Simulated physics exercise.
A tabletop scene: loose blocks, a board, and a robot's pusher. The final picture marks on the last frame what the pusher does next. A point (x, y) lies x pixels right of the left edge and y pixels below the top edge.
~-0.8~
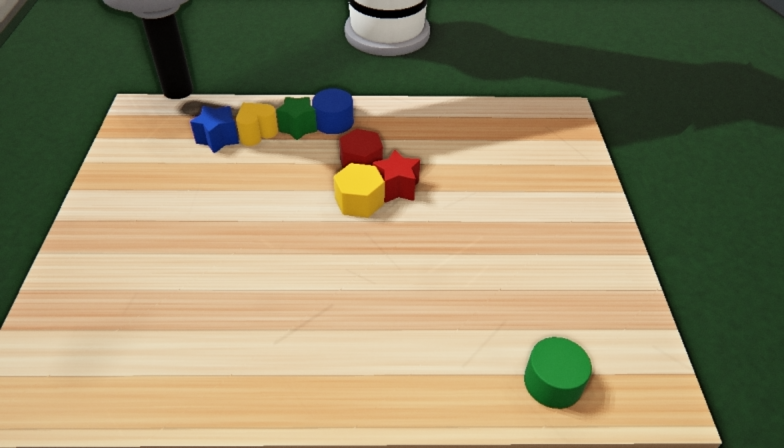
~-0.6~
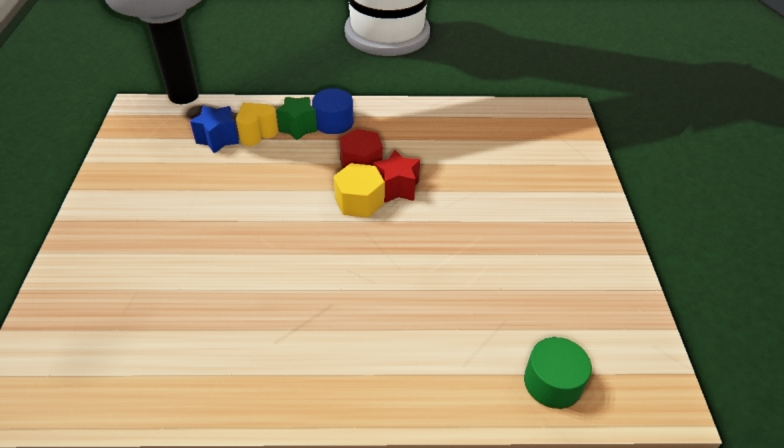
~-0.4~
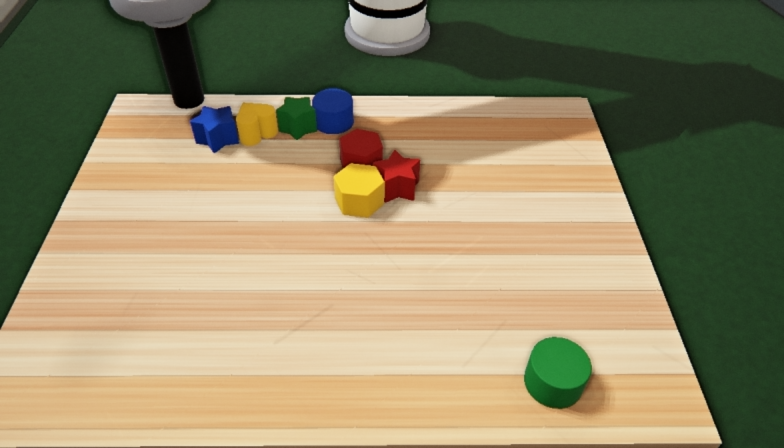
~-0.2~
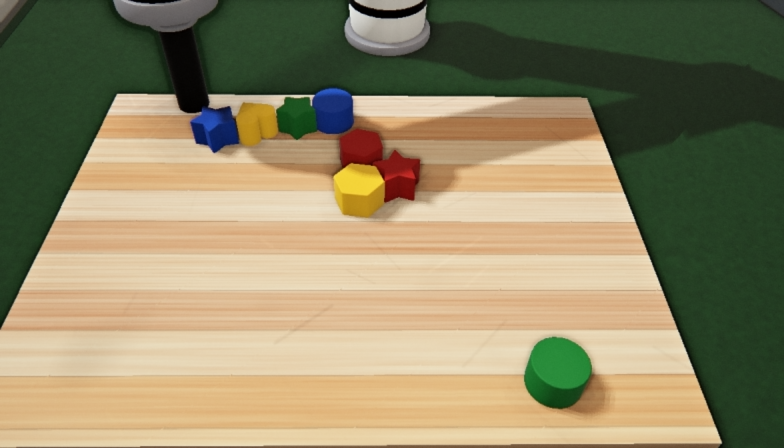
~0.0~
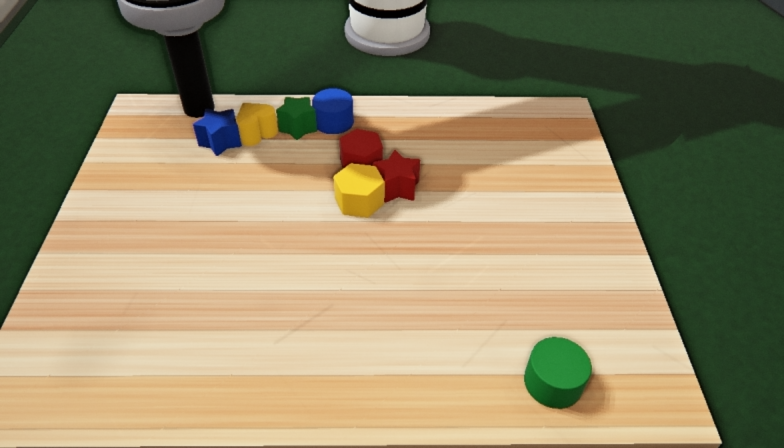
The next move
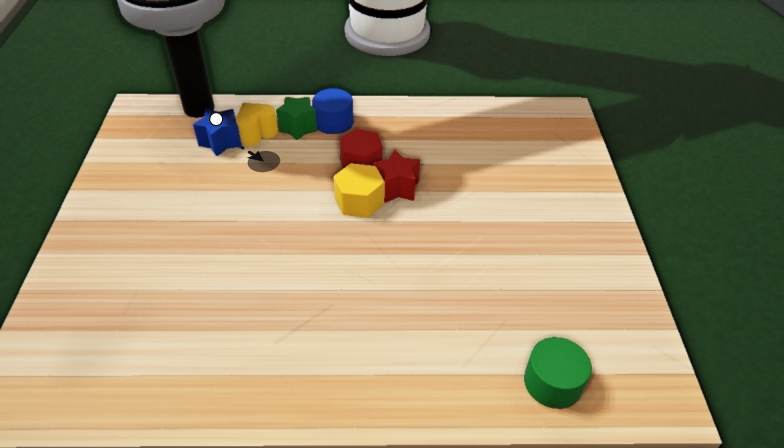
A black pusher at the upper left of a wooden board eases down and slightly right toward a blue star, nudging it very slightly by the end. The yellow, green, blue and red blocks nearby stay still, as does a green cylinder at the lower right.
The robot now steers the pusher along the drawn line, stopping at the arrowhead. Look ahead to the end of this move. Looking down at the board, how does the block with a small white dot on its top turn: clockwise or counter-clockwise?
Short answer: Clockwise.
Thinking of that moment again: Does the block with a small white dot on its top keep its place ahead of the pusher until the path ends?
Final answer: No.
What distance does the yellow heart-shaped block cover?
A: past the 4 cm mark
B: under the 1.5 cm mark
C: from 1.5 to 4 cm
That would be C.
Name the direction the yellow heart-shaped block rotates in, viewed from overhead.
Viewed from above, counterclockwise.
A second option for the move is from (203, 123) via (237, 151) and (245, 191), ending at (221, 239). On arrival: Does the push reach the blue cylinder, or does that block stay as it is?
Left in place.
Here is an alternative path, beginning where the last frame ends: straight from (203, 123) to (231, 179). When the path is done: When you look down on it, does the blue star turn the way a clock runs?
Short answer: No.
The drawn path runs from (203, 123) to (264, 161); the dot is on the blue star.
What follows on the original path. One third of the way, pusher at (220, 121); blue star at (226, 132), turned 20° anticlockwise; yellow heart-shaped block at (256, 113), turned 10° anticlockwise.
Two thirds of the way, pusher at (241, 134); blue star at (235, 147); yellow heart-shaped block at (269, 115), turned 55° anticlockwise; green star at (302, 102); blue cylinder at (337, 99).
At the end, pusher at (262, 147); blue star at (239, 157), turned 30° clockwise; yellow heart-shaped block at (273, 116), turned 70° anticlockwise; green star at (302, 102); blue cylinder at (337, 99).
